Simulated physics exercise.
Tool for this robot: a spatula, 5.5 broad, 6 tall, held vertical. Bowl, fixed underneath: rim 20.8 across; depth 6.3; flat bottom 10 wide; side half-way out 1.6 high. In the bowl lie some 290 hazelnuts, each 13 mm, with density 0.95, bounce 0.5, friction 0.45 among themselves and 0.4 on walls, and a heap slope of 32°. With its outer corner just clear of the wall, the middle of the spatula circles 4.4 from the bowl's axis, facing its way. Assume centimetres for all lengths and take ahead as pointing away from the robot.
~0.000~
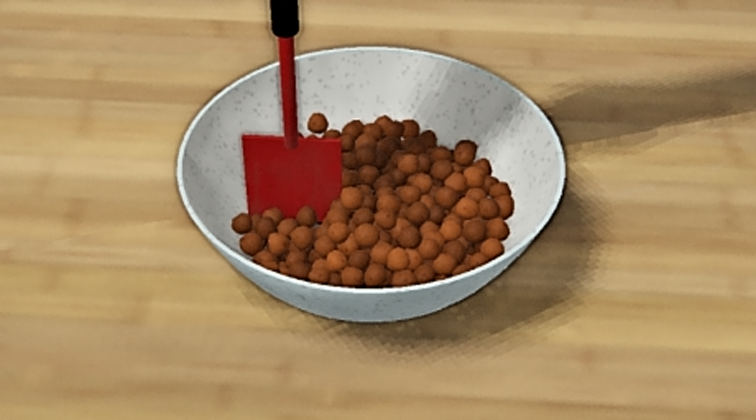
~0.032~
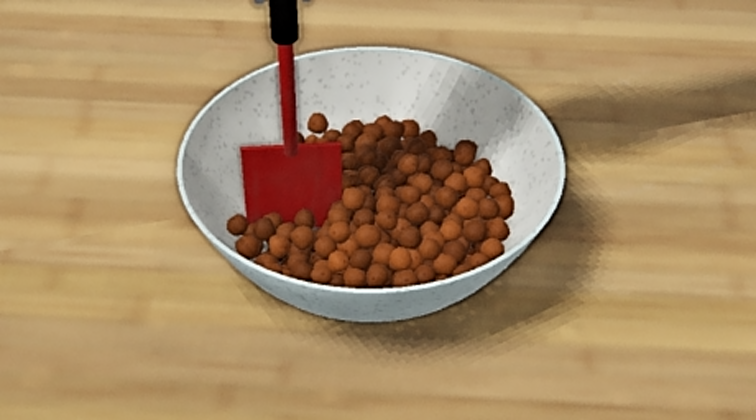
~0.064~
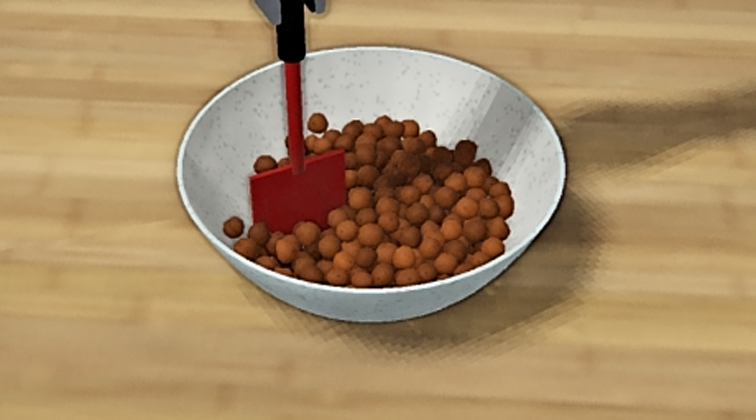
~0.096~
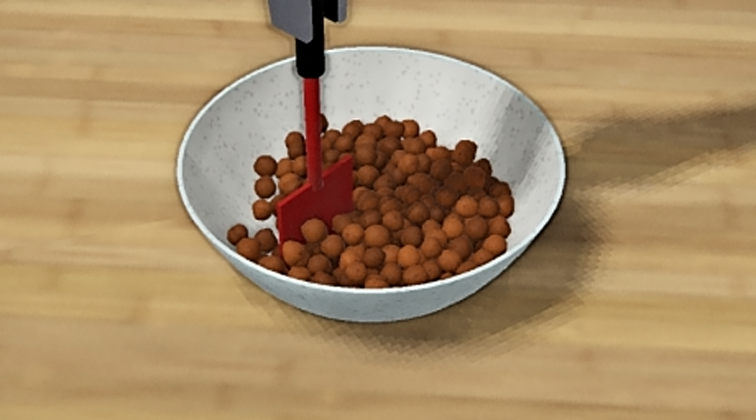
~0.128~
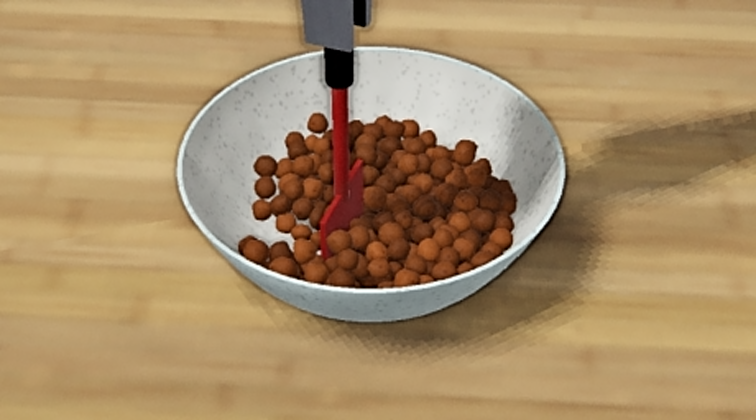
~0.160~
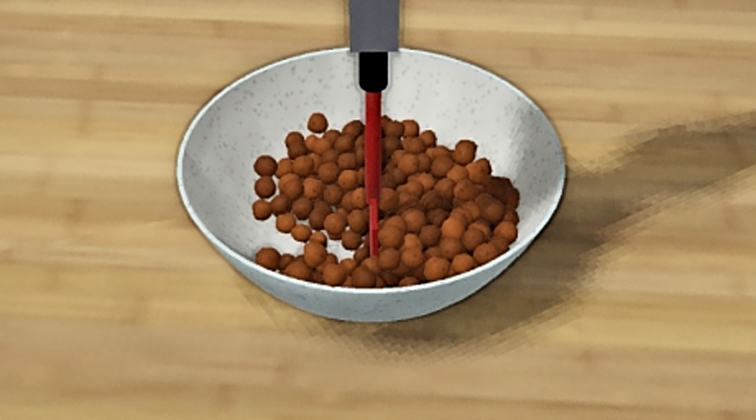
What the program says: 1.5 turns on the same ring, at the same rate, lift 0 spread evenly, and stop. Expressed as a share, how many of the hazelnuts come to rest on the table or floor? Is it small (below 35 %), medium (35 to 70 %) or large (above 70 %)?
It is small.
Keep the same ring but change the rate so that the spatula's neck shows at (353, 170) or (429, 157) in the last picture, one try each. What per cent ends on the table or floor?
Well, about 20 percent the first time and about 50 percent the second.
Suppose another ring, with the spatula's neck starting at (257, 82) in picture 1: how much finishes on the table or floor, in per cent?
20 %.
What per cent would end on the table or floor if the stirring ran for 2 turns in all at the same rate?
Estimate: Near 30 %.
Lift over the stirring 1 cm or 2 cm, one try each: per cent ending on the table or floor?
About 25 per cent on the first try and 20 per cent on the second.
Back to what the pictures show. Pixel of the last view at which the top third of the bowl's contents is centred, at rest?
The centre is near pixel (457, 170).
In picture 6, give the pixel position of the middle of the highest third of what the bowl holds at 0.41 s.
I'd put its middle near (348, 96).
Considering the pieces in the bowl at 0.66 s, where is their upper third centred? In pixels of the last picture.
Estimated centre: (362, 264).
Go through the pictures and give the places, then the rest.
The first frame shows spatula neck at (290, 116), 0° round; upper third of the load around (389, 204), from x 240 to 505, top at y 125; 286 in the bowl.
The second frame shows spatula neck at (290, 124), 9° round; upper third of the load around (385, 207), from x 235 to 505, top at y 125.
The third frame shows spatula neck at (296, 142), 30° round; upper third of the load around (373, 218), from x 235 to 505, top at y 125.
The fourth frame shows spatula neck at (314, 158), 52° round; upper third of the load around (373, 229), from x 240 to 505, top at y 125.
The fifth frame shows spatula neck at (341, 168), 74° round; upper third of the load around (394, 243), from x 250 to 505, top at y 125.
The sixth frame shows spatula neck at (373, 172), 96° round; upper third of the load around (417, 240), from x 265 to 510, top at y 125; 286 in the bowl.
After 0.41 s, 268° round, highest piece 10 above the table; 248 in the bowl, 17 on the table or floor, 21 in flight or on the tool.
After 0.66 s, 80° round, highest piece 9 above the table; 226 in the bowl, 54 on the table or floor, 6 in flight or on the tool.
After 0.99 s, 180° round, highest piece 5 above the table; 211 in the bowl, 75 on the table or floor.
After 1.69 s, 180° round, highest piece 5 above the table; 211 in the bowl, 75 on the table or floor.
At rest, 211 in the bowl, 75 on the table or floor. That is 26 % on the table or floor.
